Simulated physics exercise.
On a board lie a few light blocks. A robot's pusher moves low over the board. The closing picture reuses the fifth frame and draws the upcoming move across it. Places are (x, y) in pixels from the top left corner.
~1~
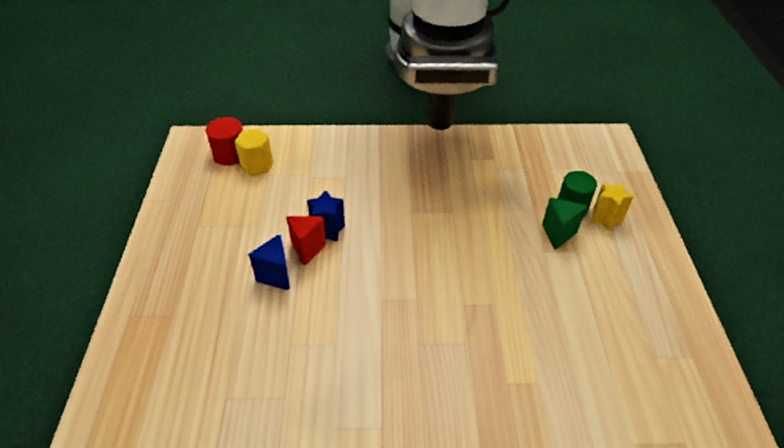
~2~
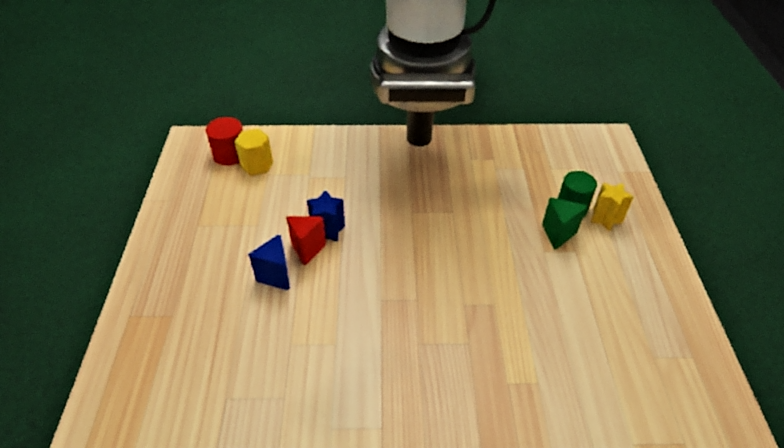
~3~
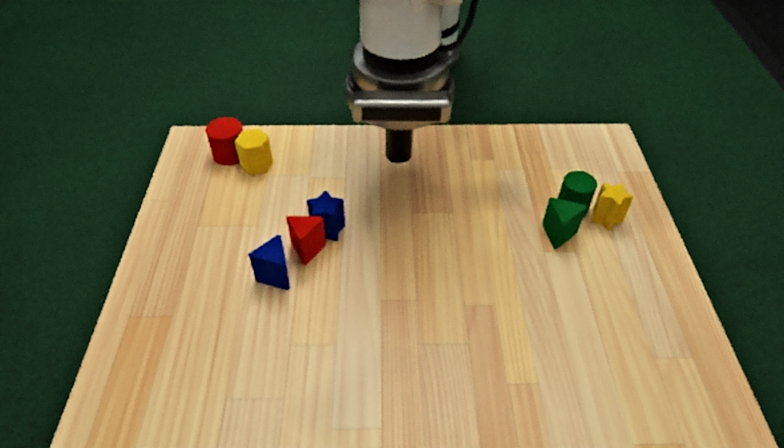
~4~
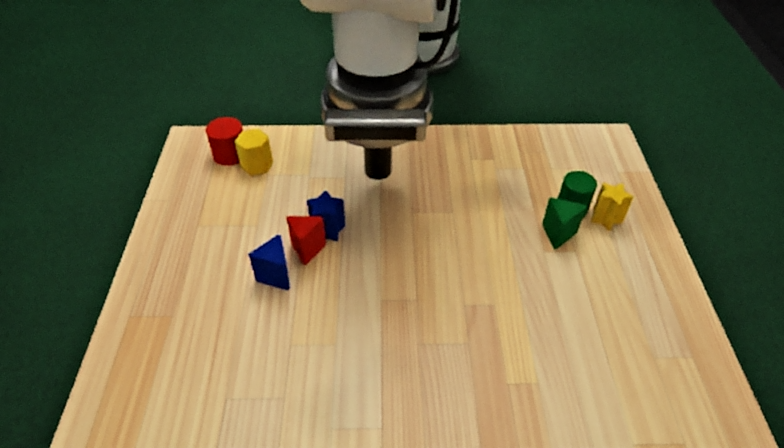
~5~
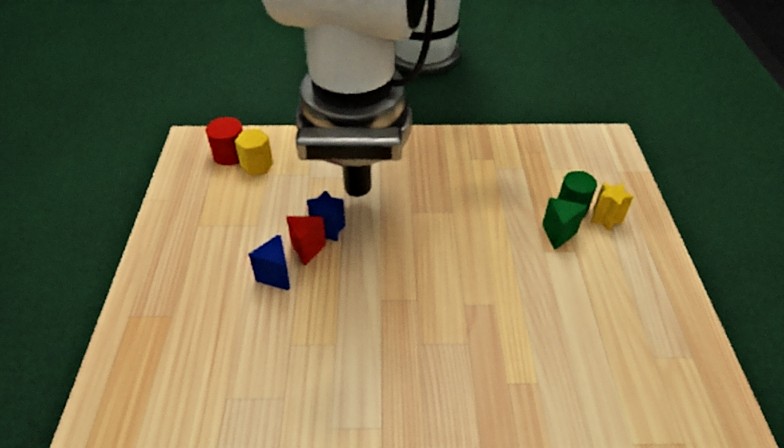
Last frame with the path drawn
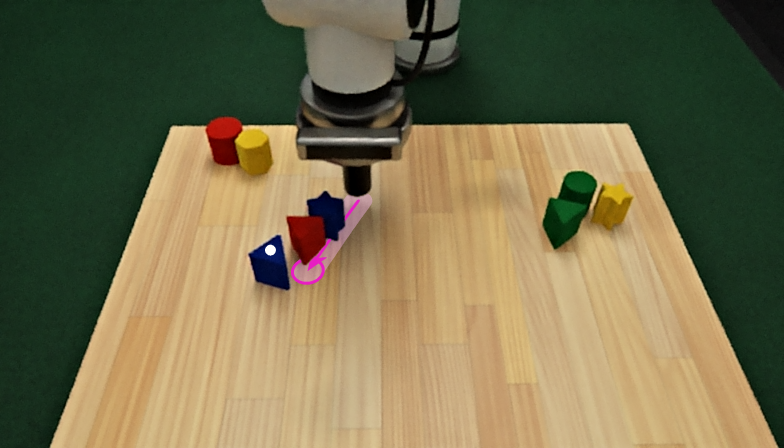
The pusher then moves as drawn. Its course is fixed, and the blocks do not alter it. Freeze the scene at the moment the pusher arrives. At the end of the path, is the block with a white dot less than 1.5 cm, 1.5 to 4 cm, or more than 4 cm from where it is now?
It shifts by more than 4 cm.
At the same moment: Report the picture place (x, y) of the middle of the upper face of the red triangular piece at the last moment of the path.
The red triangular piece ends near (249, 271).
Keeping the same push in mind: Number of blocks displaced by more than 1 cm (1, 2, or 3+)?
3 or more blocks.
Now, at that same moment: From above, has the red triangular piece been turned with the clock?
Short answer: Yes.
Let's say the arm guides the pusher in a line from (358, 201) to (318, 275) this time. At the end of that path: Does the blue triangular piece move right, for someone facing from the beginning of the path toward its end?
Yes, that is what happens.
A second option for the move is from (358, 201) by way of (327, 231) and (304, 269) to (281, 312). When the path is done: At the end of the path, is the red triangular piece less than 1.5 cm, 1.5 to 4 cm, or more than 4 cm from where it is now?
It will fall in the top band, over 4 cm.
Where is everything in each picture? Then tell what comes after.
Pusher tip (440, 123); block tops, blue triangular piece (270, 250); red triangular piece (303, 223); blue star-shaped block (325, 203), in the first picture.
Pusher (419, 139); blocks unchanged, in the second picture.
Pusher (399, 155); blocks unchanged, in the third picture.
Pusher (378, 171); blocks unchanged, in the fourth picture.
Pusher (358, 187); blue triangular piece (270, 250); red triangular piece (303, 223); blue star-shaped block (325, 203), in the fifth picture.
Path on the board, straight from (358, 201) to (308, 271); the dot is on the blue triangular piece.
On the path given first. One third of the way, pusher (341, 210); red triangular piece (298, 228); blue star-shaped block (317, 210), turned 15° clockwise.
Two thirds of the way, pusher (324, 232); blue triangular piece (252, 262); red triangular piece (276, 249), turned 15° clockwise; blue star-shaped block (296, 231), turned 20° clockwise.
At the end, pusher (306, 258); blue triangular piece (222, 279); red triangular piece (249, 271), turned 25° clockwise; blue star-shaped block (274, 254), turned 30° clockwise.
